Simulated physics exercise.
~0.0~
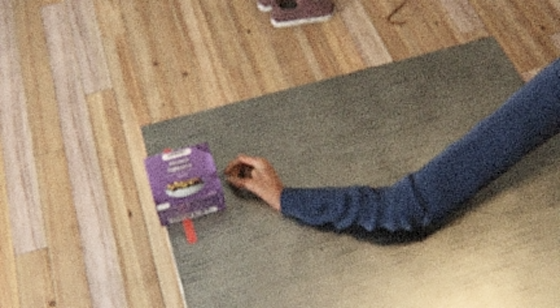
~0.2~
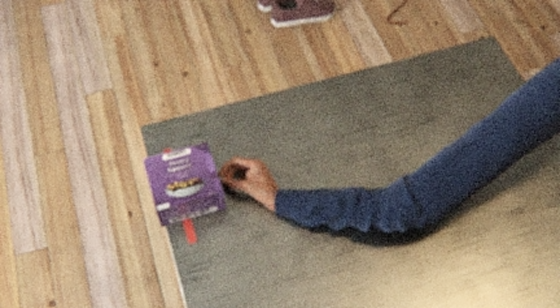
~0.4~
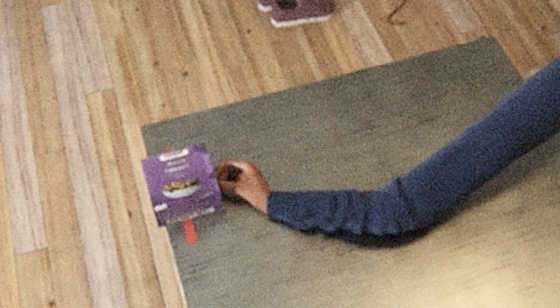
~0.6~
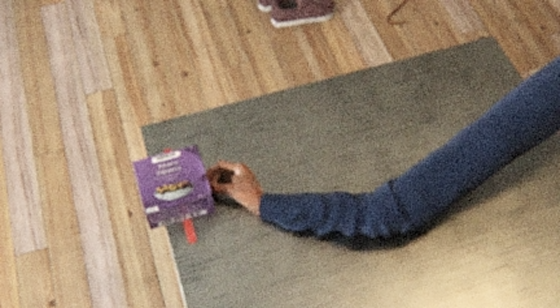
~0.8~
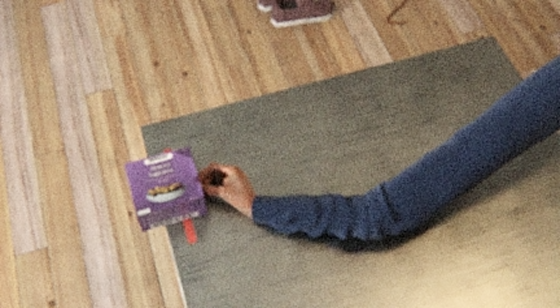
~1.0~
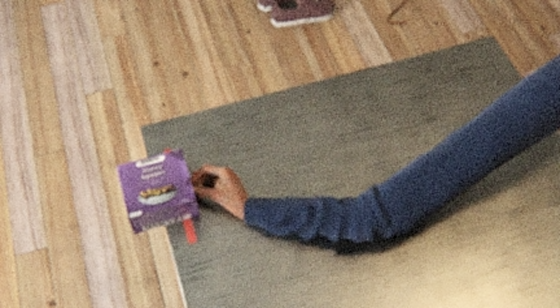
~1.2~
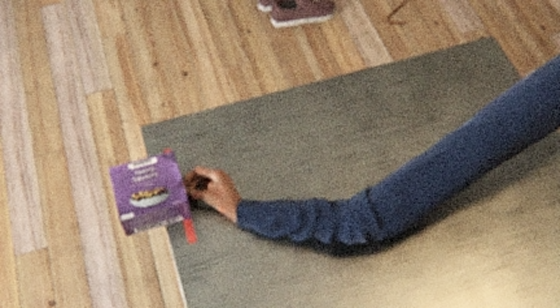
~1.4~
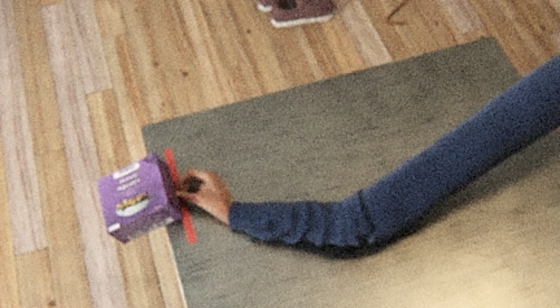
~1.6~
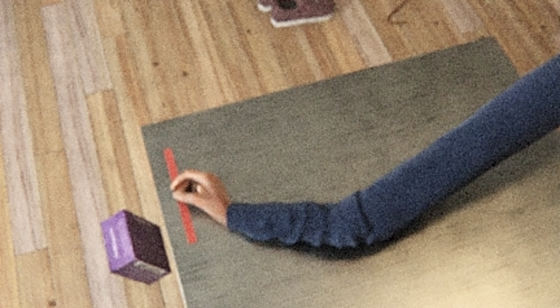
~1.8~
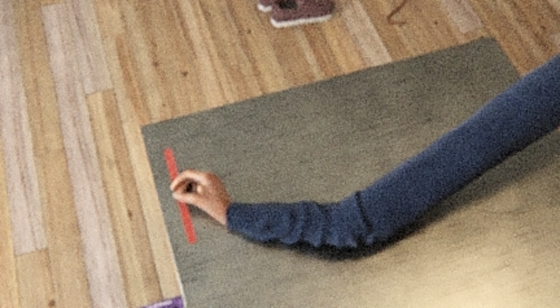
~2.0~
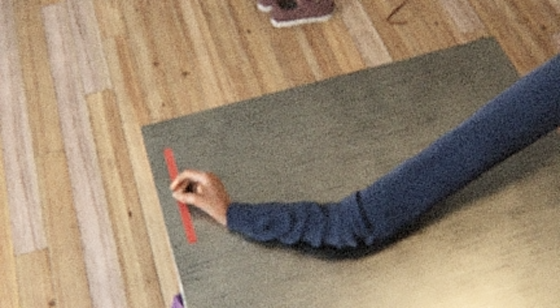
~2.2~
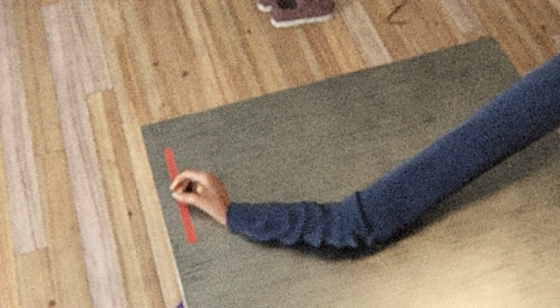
In this clip, a hand in a blue sleeve slowly pushes a purple box left across a table toward its edge, stopping at a strip of red tape. The box tips over the edge, tumbles down, and drops almost entirely out of view while the hand stays at the tape.
